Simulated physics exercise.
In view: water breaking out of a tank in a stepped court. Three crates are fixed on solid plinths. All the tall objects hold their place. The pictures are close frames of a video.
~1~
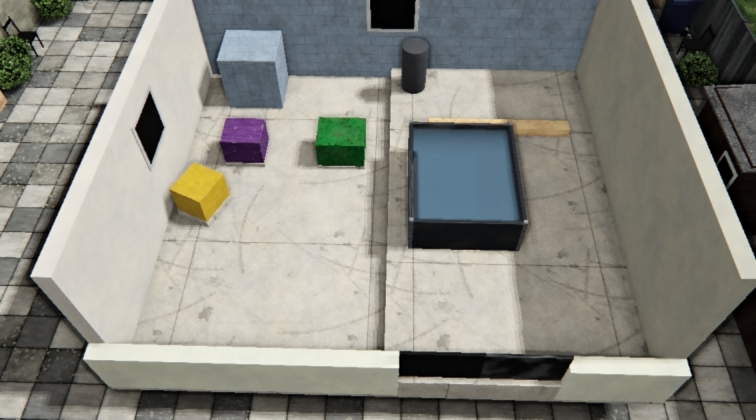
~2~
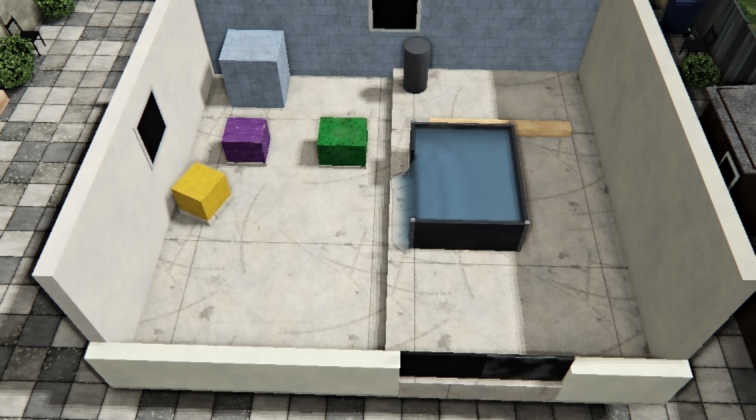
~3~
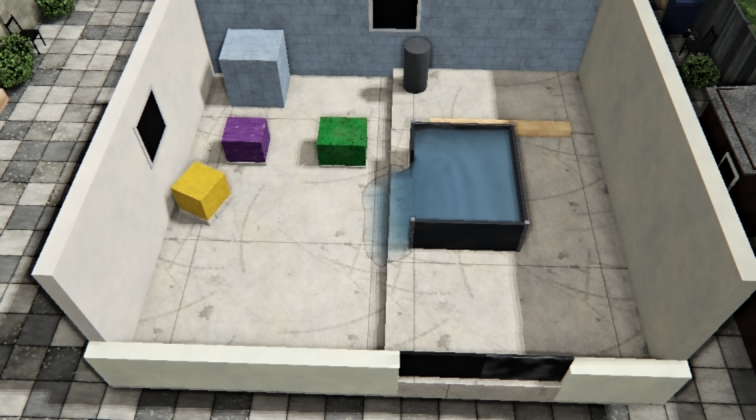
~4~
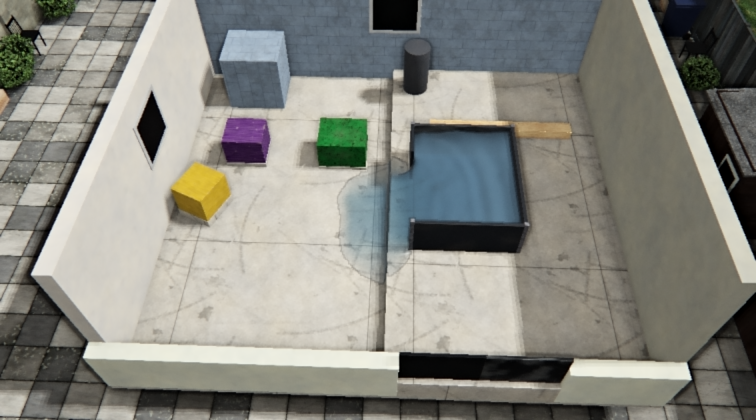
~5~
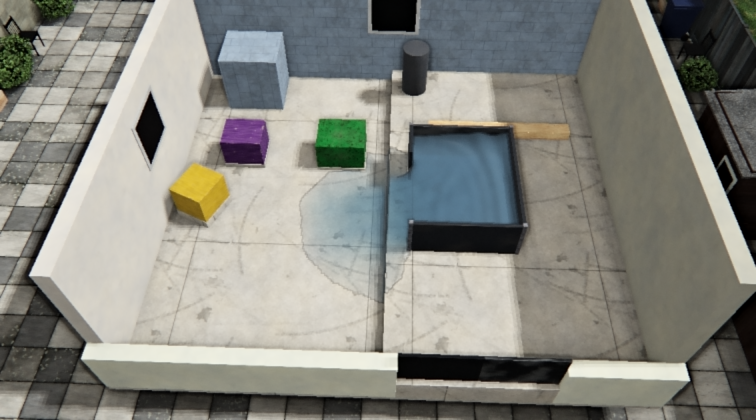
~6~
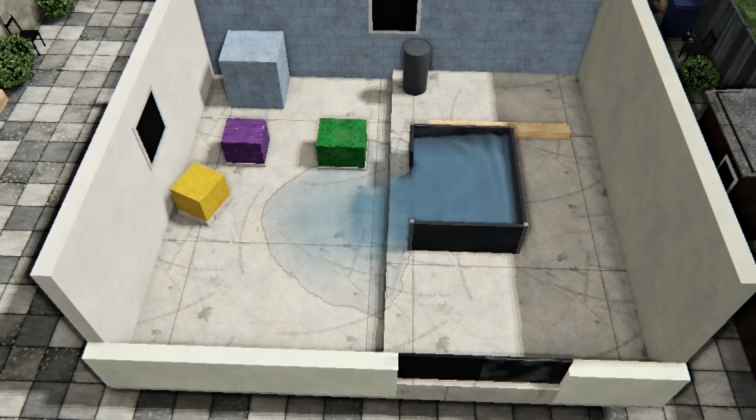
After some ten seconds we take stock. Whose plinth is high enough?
In the end: The yellow crate gets wet; the purple crate gets wet; the green crate gets wet.
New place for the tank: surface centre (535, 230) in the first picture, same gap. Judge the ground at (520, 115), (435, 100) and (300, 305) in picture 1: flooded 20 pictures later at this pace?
One after the other: Clear, not flooded, awash.
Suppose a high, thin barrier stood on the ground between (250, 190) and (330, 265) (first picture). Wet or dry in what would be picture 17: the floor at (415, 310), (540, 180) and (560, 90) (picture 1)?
One after the other: No water, free of water, no water.
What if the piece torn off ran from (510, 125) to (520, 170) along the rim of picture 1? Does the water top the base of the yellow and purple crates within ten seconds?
One by one: Yellow crate is spared, purple crate is safe.
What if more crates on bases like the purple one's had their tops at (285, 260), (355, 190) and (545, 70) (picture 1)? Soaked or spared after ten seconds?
In that order: Is topped, gets wet, remains dry.
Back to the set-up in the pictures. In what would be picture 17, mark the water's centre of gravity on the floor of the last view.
Close to (333, 228).
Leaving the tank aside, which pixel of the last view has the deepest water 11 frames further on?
Near (125, 364).
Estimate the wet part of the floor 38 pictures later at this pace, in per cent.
I make it 50 per cent.
A moment on, water covers 30 % of the floor; the yellow crate water round its plinth, the purple crate water round its plinth, the green crate water round its plinth.
Next, water covers 40 % of the floor; the yellow crate water round its plinth, the purple crate water round its plinth, the green crate water round its plinth.
Then, water covers 45 % of the floor; the yellow crate water round its plinth, the purple crate water round its plinth, the green crate water round its plinth.
Later, water covers 50 % of the floor; the yellow crate water round its plinth, the purple crate water round its plinth, the green crate water round its plinth.
In the end, water covers 55 % of the floor; the yellow crate was topped, the purple crate was topped, the green crate was topped.
